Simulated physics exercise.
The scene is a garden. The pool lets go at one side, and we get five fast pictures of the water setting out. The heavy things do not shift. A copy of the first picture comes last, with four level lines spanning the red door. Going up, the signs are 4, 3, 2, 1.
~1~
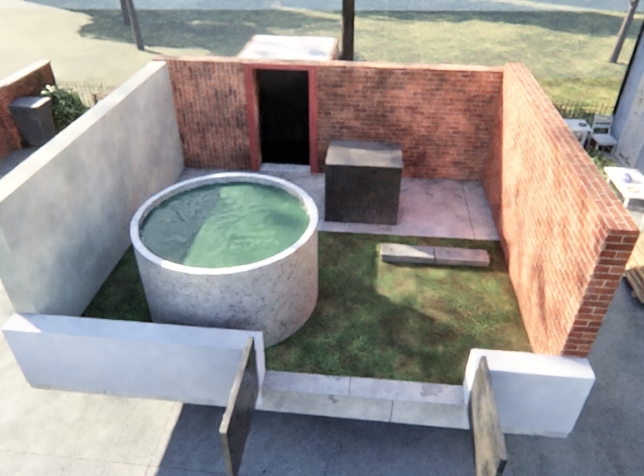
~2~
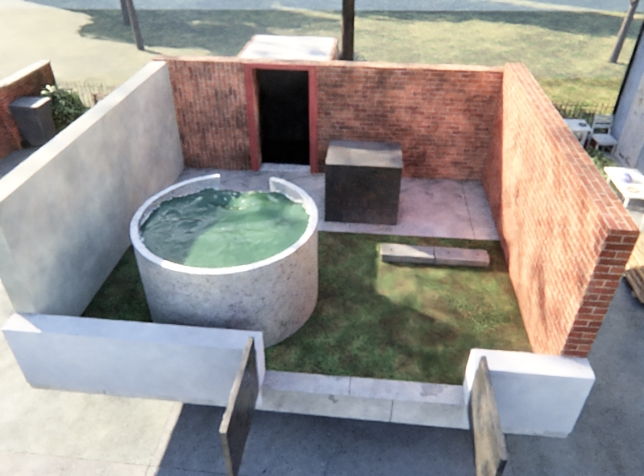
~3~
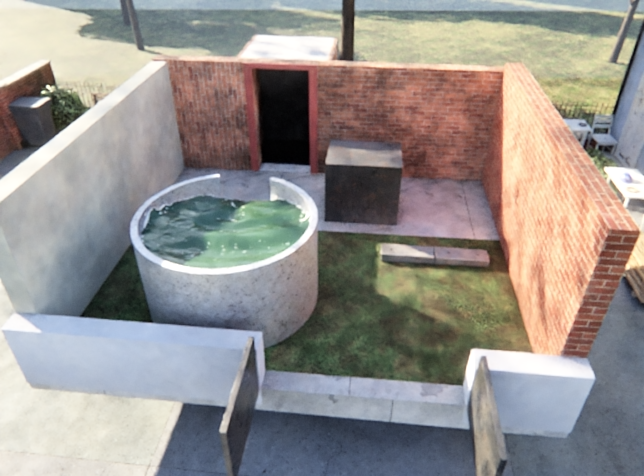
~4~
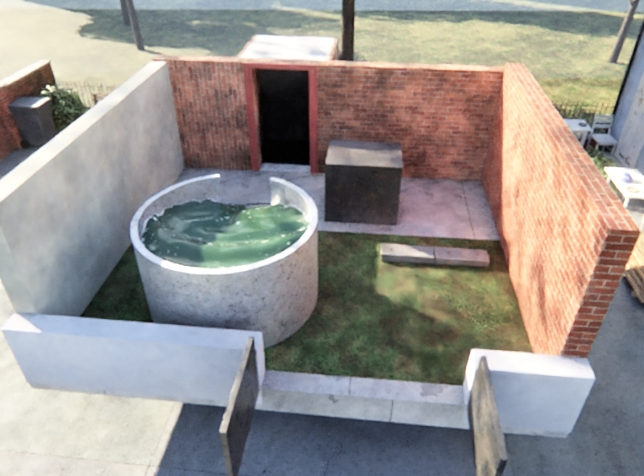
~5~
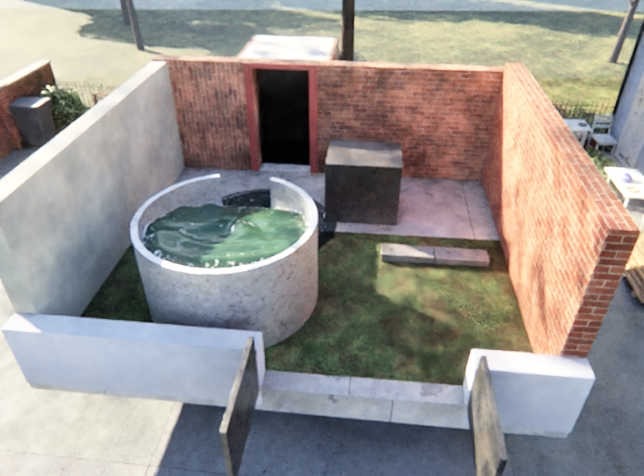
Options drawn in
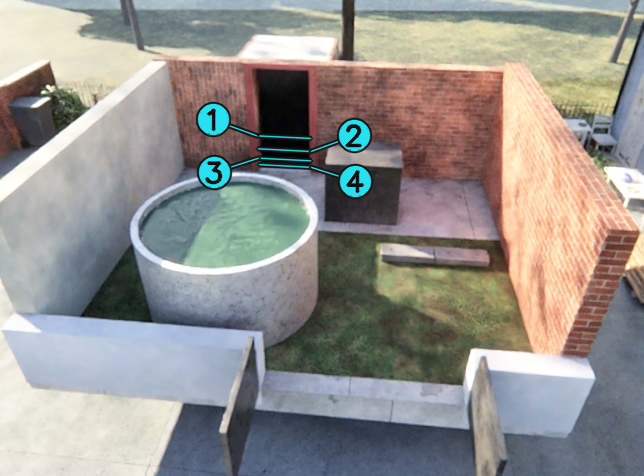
A small walled garden is seen from above by a still camera. A round grey pool of green water stands at left on grass, with a pale wall beside it, a dark block and a red-framed doorway behind, brick walls at back and right, and an open gate in front. A gap opens in the pool's far rim, the water ripples and sinks a little, and dark water spreads behind the pool.
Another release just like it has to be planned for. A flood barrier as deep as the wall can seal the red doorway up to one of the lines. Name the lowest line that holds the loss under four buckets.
Use height 2.
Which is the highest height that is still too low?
Here it is height 3.
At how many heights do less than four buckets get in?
Two of the four.
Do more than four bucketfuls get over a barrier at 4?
Yes, it does.
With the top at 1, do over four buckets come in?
No.
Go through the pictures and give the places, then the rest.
Water in the pool at rest, its middle at (227, 222); foot of the red doorway at (285, 172); open gate at (366, 337).
Water covers 1 % of the ground, its front hidden from here.
Water covers 4 % of the ground, its front hidden from here.
Water covers 8 % of the ground, its front hidden from here.
Water covers 14 % of the ground, its front hidden from here.
On the marked copy, 1 at (283, 137); 2 at (284, 150); 3 at (284, 159); 4 at (285, 165); from the bottom up 4, 3, 2, 1.
Choosing 1, nothing gets over.
Choosing 2, a bucket or two gets in.
Choosing 3, some 15 bucketfuls get in.
Choosing 4, dozens of bucketfuls pour in.
